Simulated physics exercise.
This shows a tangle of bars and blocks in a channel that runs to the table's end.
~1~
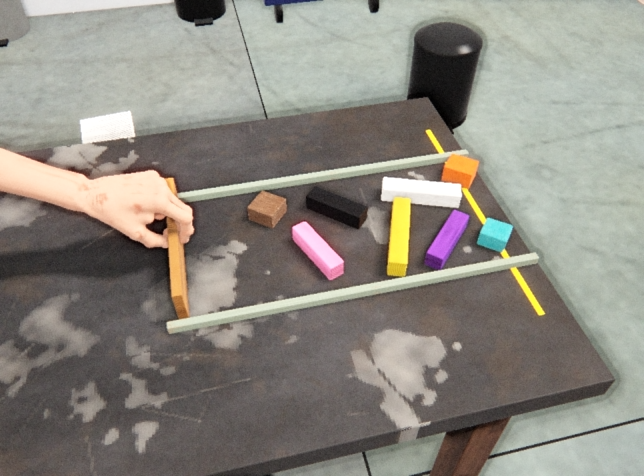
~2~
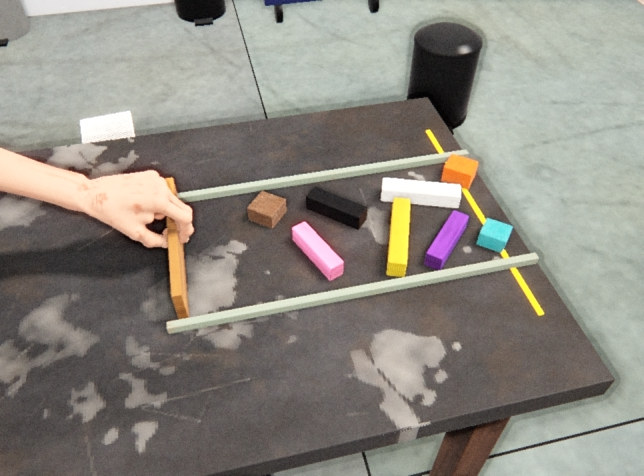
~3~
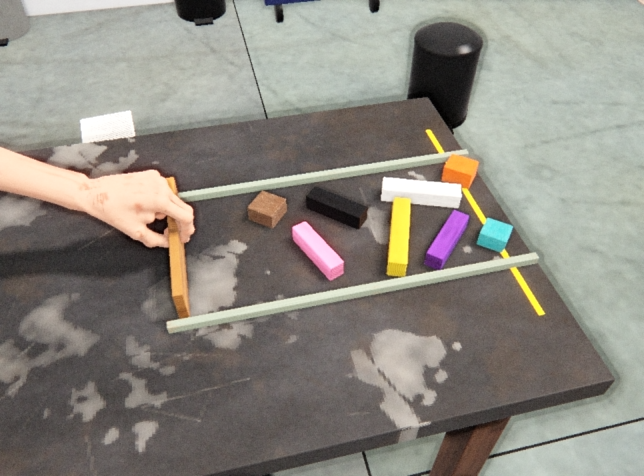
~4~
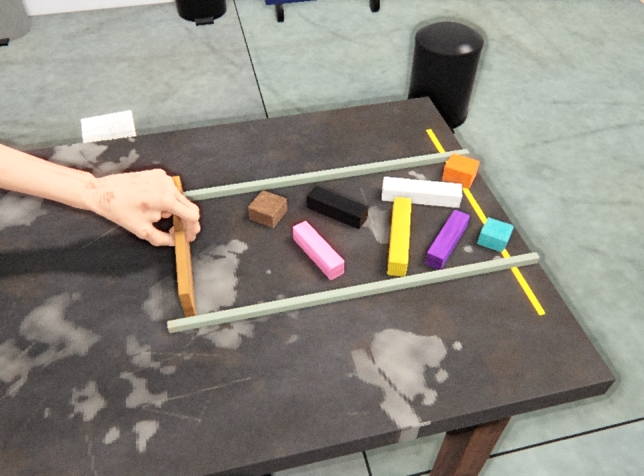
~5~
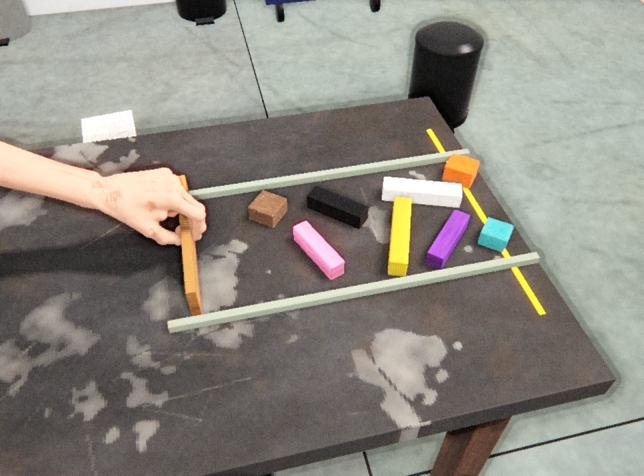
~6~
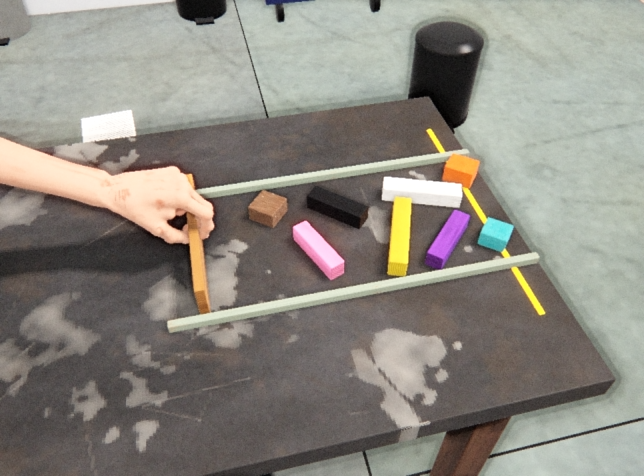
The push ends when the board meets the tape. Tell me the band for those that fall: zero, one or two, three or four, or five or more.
As it turns out, the number that fall off is five or more.
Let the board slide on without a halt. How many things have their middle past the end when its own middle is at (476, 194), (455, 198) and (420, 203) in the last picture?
The counts: 6, 3 and 0.
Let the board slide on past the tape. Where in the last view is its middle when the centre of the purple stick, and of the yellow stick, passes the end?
For the purple stick at (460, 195), for the yellow stick at (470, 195).
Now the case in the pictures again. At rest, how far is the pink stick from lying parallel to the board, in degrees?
About 0°.
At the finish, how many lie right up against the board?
The number is 2.
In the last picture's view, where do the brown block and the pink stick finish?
First (471, 169), then (496, 219).
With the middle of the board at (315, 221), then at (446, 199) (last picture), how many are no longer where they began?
The counts are 3 and 8.
Soon after, none off yet; orange block at rest near (461, 171); turquoise block at rest near (495, 235); purple stick at rest near (448, 239).
Then, none off yet; orange block moved a little near (477, 170); turquoise block moved about its own width near (516, 233); purple stick moved about its own width near (494, 231).
At rest, the number that fall off is five or more; fallen, black stick, yellow stick, white bar, purple stick, turquoise block and orange block.
